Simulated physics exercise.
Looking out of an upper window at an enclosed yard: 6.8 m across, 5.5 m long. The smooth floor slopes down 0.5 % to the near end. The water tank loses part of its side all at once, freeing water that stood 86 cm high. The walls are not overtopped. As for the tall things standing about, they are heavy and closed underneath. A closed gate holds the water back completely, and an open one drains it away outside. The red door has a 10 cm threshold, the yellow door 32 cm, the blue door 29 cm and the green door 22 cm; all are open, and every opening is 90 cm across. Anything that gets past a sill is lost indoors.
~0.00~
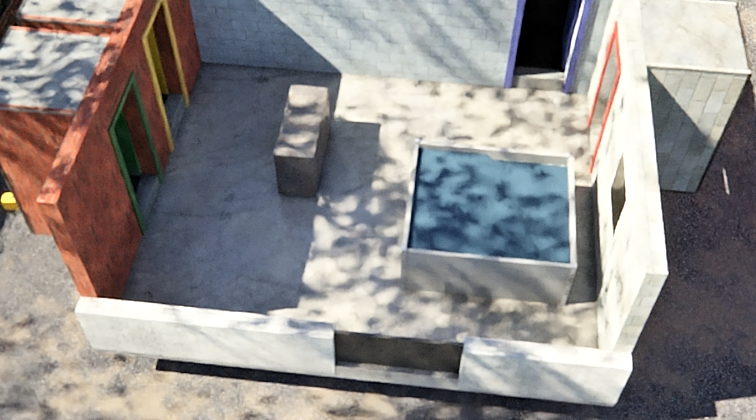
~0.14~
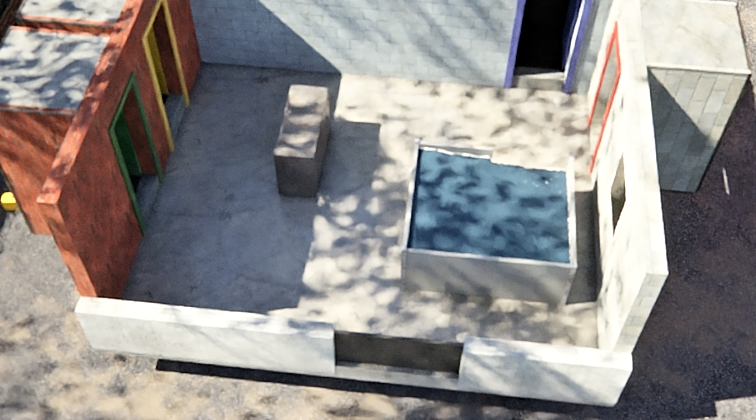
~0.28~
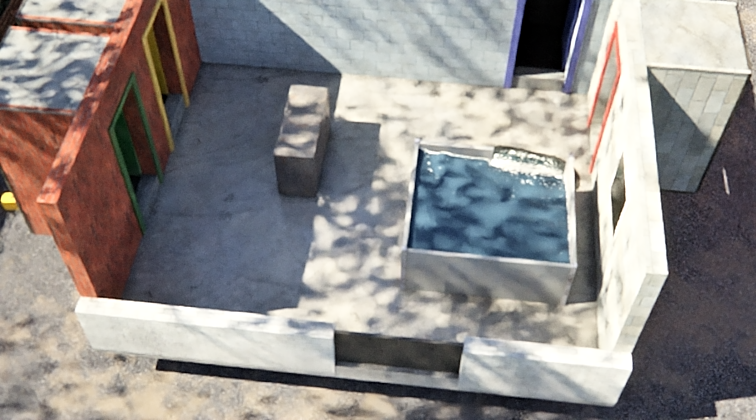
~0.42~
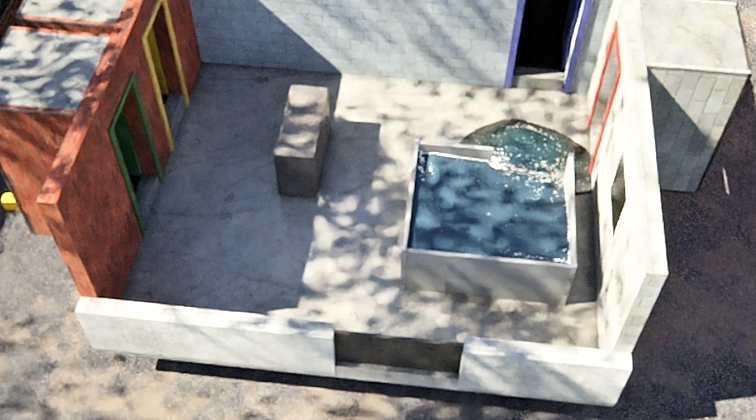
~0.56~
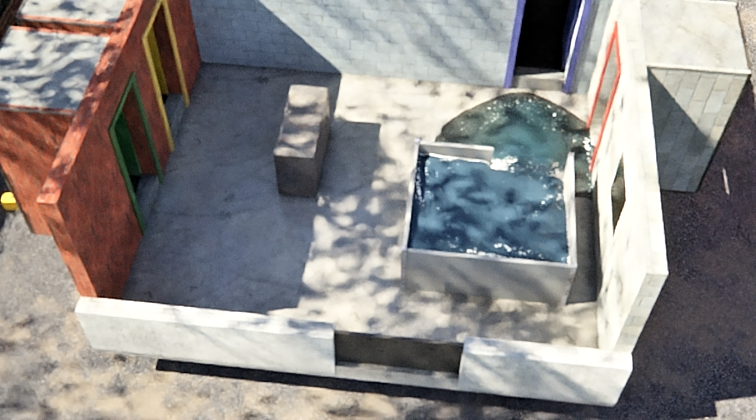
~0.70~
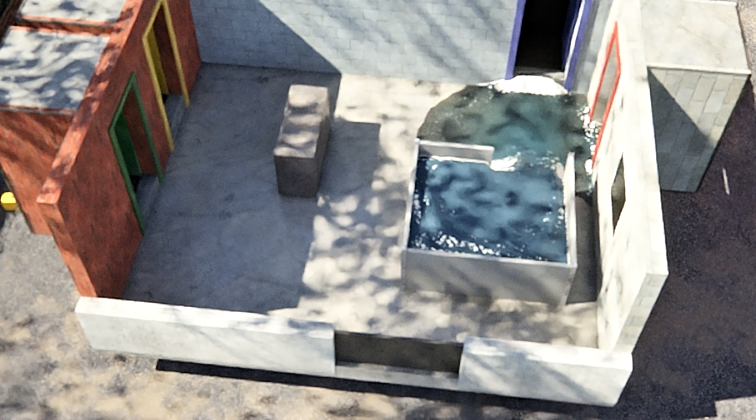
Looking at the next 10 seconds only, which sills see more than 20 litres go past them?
In order: Red door: Outstrips the figure, yellow door: Lags behind the figure, blue door: Outstrips the figure, green door: Lags behind the figure.
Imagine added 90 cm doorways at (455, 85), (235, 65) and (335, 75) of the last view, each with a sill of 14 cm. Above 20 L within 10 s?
In sequence the answers are more than that, more than that and less than that.
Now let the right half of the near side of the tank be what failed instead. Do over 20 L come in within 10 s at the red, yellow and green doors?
Red door doesn't reach it, yellow door doesn't reach it, green door doesn't reach it.
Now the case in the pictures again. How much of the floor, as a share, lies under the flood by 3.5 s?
Covered: Roughly 50 %.
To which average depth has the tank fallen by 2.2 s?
Roughly 45 cm on average.
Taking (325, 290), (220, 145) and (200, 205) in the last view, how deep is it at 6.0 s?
Approximately 3, 10 and 6 centimetres, going through them in turn.
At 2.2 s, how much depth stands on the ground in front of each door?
Depths in centimetres - red: 25, yellow: 0, blue: 44, green: 0.
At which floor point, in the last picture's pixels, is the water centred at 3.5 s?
I'd put it close to (449, 166).
After 1.4 s water covers 20 % of the floor and is deepest (60 cm) near (581, 95); red door 21 cm at the sill, 43 L in, yellow door not reached, blue door 52 cm at the sill, 47 L in, green door not reached.
After 2.2 s water covers 30 % of the floor and is deepest (45 cm) near (518, 90); red door 25 cm at the sill, 139 L in, yellow door not reached, blue door 44 cm at the sill, 134 L in, green door not reached.
After 3.5 s water covers 50 % of the floor and is deepest (36 cm) near (190, 99); red door 27 cm at the sill, 290 L in, yellow door 26 cm at the sill, 0 L in, blue door 30 cm at the sill, 169 L in, green door not reached.
After 6.0 s water covers 90 % of the floor and is deepest (19 cm) near (572, 141); red door 18 cm at the sill, 462 L in, yellow door 17 cm at the sill, 0 L in, blue door 19 cm at the sill, 171 L in, green door 7 cm at the sill, 0 L in.
After 10.0 s water covers 100 % of the floor and is deepest (18 cm) near (589, 320); red door 10 cm at the sill, 513 L in, yellow door 9 cm at the sill, 0 L in, blue door 10 cm at the sill, 172 L in, green door 6 cm at the sill, 0 L in.
